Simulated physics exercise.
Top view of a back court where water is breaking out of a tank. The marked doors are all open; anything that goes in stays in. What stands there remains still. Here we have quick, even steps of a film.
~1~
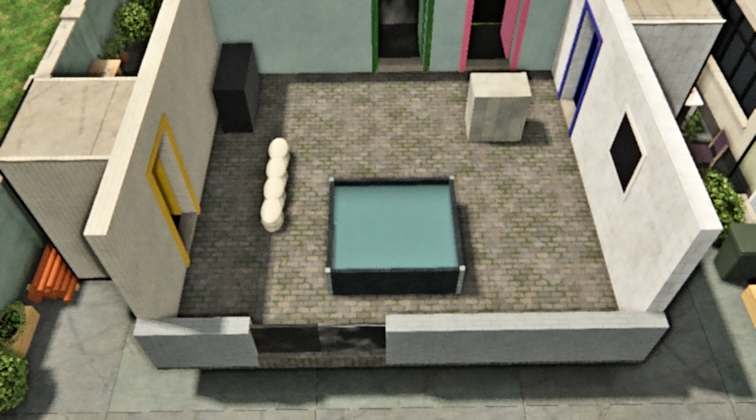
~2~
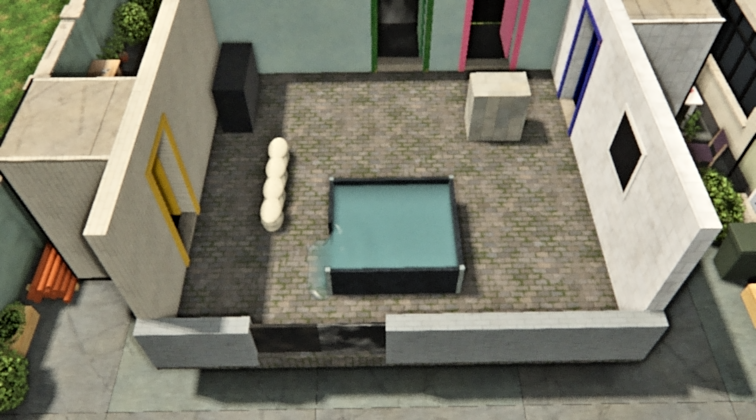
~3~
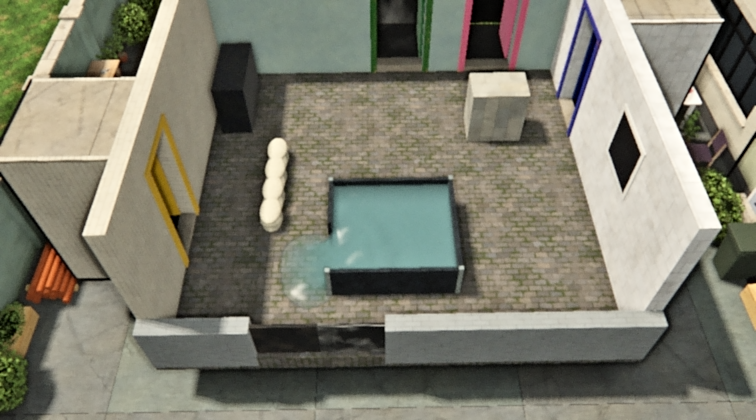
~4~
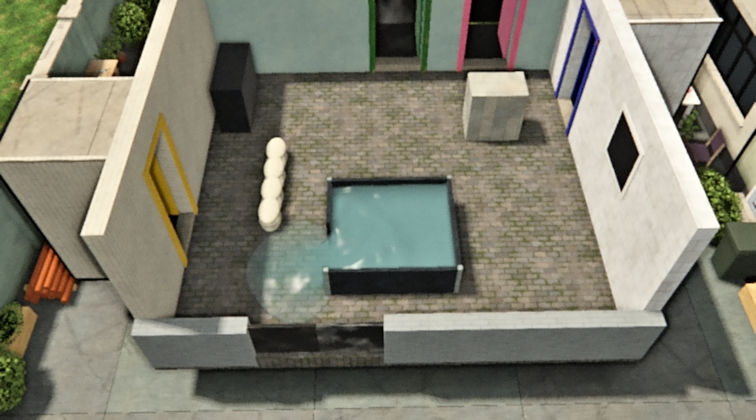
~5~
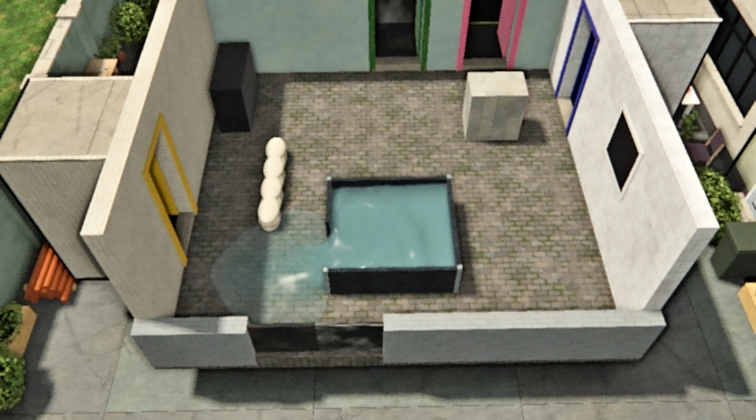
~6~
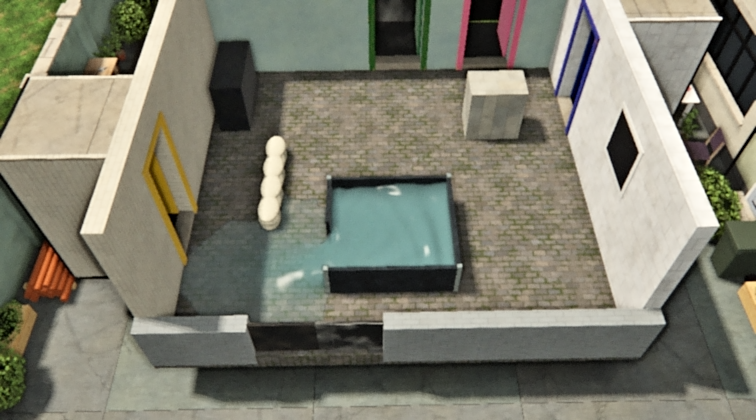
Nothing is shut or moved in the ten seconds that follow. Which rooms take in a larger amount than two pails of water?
In order: The blue door ends up within two buckets. The pink door ends up within two buckets. The yellow door ends up over two buckets. The green door ends up within two buckets.
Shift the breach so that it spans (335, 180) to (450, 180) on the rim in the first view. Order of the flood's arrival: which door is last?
That one is the yellow one.
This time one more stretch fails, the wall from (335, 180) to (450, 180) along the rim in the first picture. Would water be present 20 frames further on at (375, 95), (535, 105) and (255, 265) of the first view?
The first spot is soaked, the second soaked and the third spared.
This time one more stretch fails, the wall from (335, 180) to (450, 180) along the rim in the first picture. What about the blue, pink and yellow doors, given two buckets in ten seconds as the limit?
Door by door - blue tops the limit, pink doesn't reach it, yellow doesn't reach it.
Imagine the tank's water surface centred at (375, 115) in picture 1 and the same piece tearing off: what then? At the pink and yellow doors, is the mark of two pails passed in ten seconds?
The pink door falls short, while the yellow door falls short.
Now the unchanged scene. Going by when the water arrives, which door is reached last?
I'd go with the blue door.
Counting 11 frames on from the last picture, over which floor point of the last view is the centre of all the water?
Near pixel (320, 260).
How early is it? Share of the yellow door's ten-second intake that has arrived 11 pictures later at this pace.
About 35 per cent.
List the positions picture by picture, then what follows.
In the first picture, still water in the tank at (393, 225).
In the second picture, water pours out at (333, 261) and has run to (320, 244).
In the third picture, the front is at (289, 251), out from the gap at (332, 262).
In the fourth picture, the front is at (251, 268), out from the gap at (331, 263).
In the fifth picture, water pours out at (330, 262) and has run to (218, 281).
In the sixth picture, the front is at (182, 280), out from the gap at (330, 260).
A moment on, water covers 15 % of the floor; the blue door not reached, the pink door not reached, the yellow door under two buckets in, the green door not reached.
Next, water covers 15 % of the floor; the blue door not reached, the pink door not reached, the yellow door over two buckets in, the green door not reached.
Then, water covers 25 % of the floor; the blue door not reached, the pink door not reached, the yellow door far over two buckets in, the green door not reached.
Later, water covers 50 % of the floor; the blue door not reached, the pink door not reached, the yellow door far over two buckets in, the green door wet at the sill, nothing in.
In the end, water covers 80 % of the floor; the blue door wet at the sill, nothing in, the pink door wet at the sill, nothing in, the yellow door far over two buckets in, the green door wet at the sill, nothing in.
